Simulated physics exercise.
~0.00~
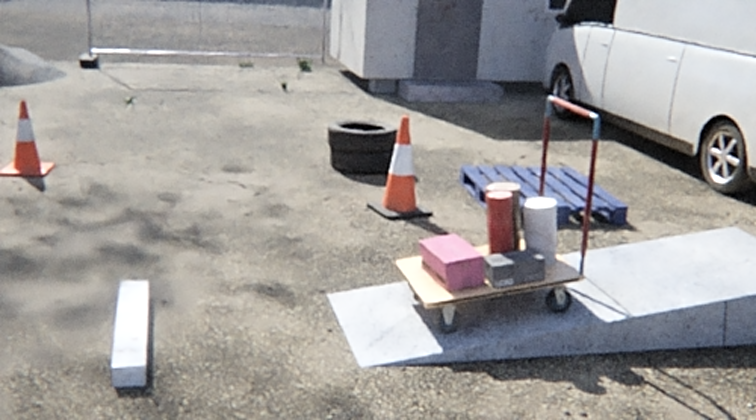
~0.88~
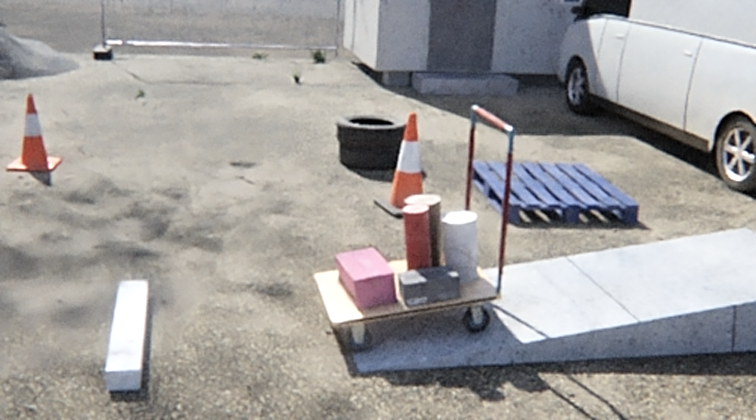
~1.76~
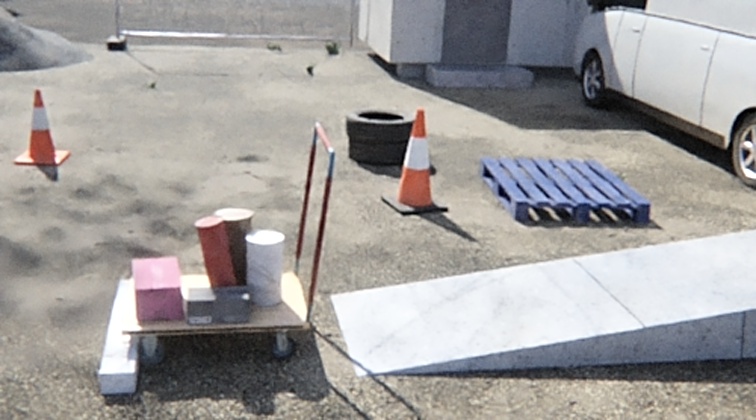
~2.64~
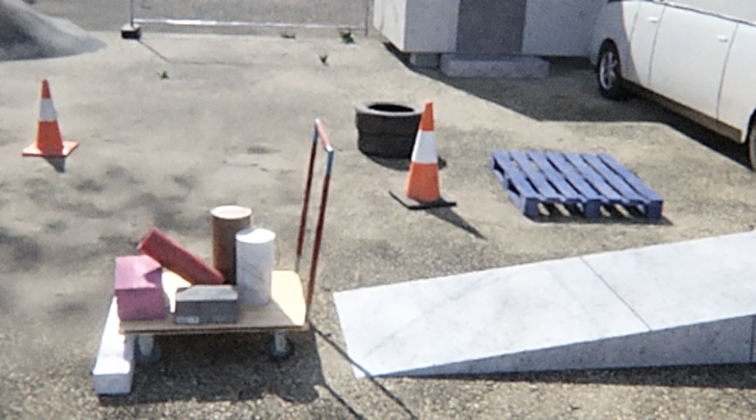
A loaded trolley rolls left down a ramp and hits a kerb, toppling its red canister.
